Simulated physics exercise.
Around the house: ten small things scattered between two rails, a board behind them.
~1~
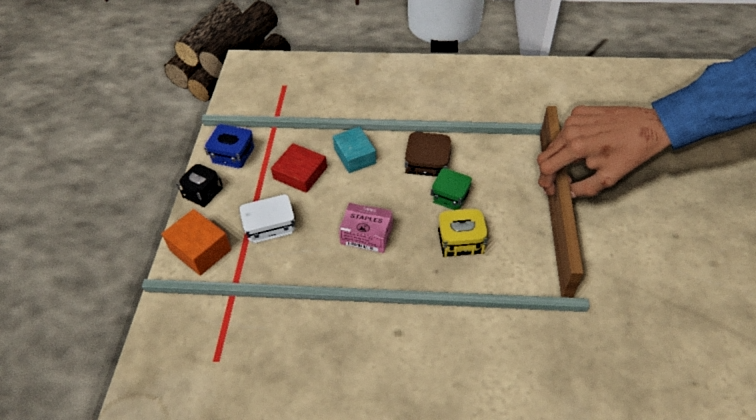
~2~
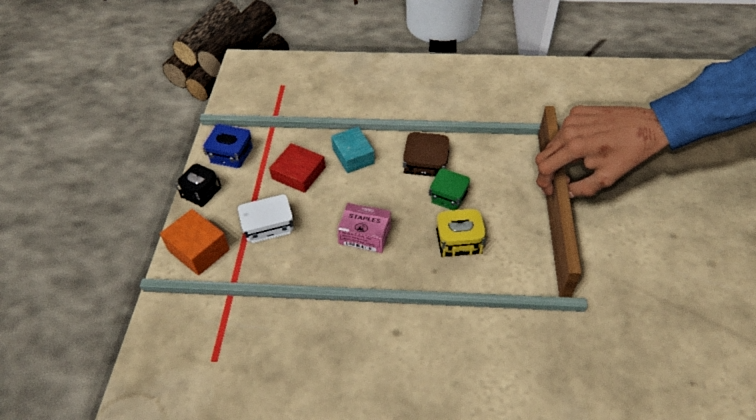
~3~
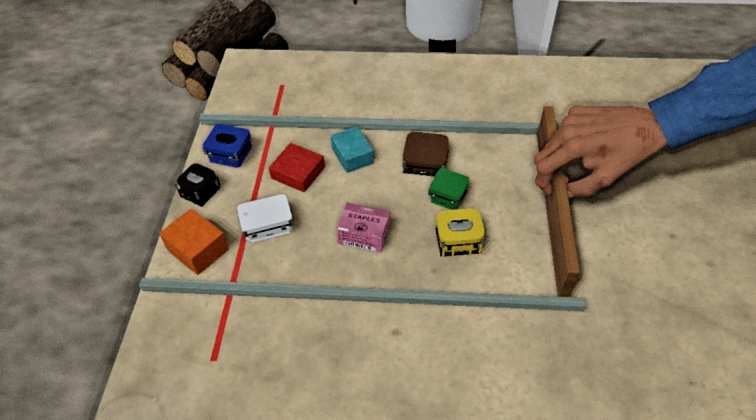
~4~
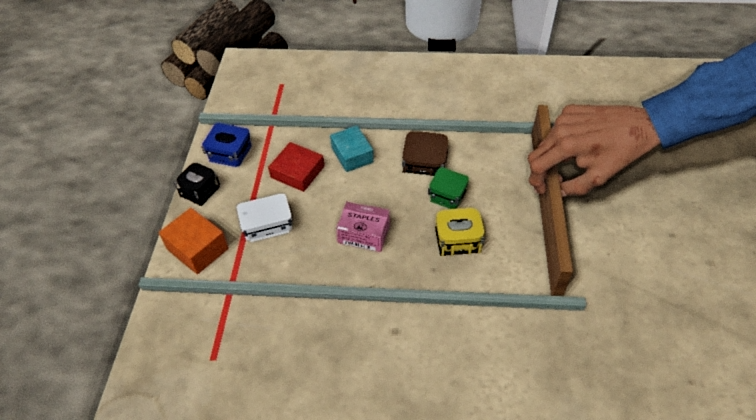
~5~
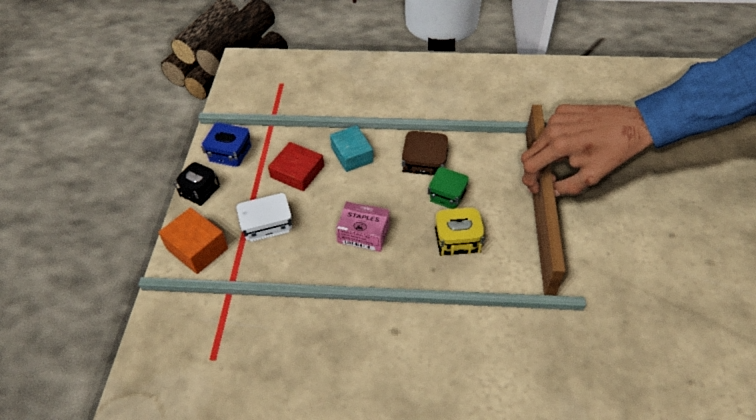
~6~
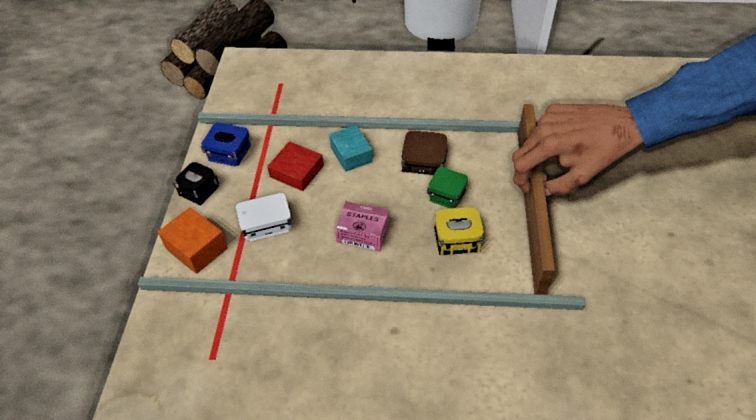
Wooden board held by a hand sliding slightly left between two rails, with ten small colourful objects lying still before it.
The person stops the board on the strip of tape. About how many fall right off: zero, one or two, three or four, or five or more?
Here the number that fall off is three or four.
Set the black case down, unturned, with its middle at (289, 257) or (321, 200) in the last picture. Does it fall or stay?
Place by place, it is kept; does not fall.
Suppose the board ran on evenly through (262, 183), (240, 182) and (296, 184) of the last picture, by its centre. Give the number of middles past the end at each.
Past the end: 3, 3 and 0.
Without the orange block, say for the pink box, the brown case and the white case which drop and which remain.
The pink box stays on, the brown case survives, the white case tumbles off.
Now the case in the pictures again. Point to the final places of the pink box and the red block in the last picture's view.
The pink box stops around (184, 204); the red block around (205, 177).
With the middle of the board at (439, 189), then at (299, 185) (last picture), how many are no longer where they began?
3 and 9.
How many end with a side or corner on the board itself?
In contact: 3.
Soon after, none off yet; black case at rest near (197, 184); orange block at rest near (193, 240); blue case at rest near (227, 145).
After that, none off yet; black case at rest near (197, 184); orange block at rest near (193, 240); blue case moving near (224, 145).
In the end, the number that fall off is three or four; gone, white case, blue case and black case.
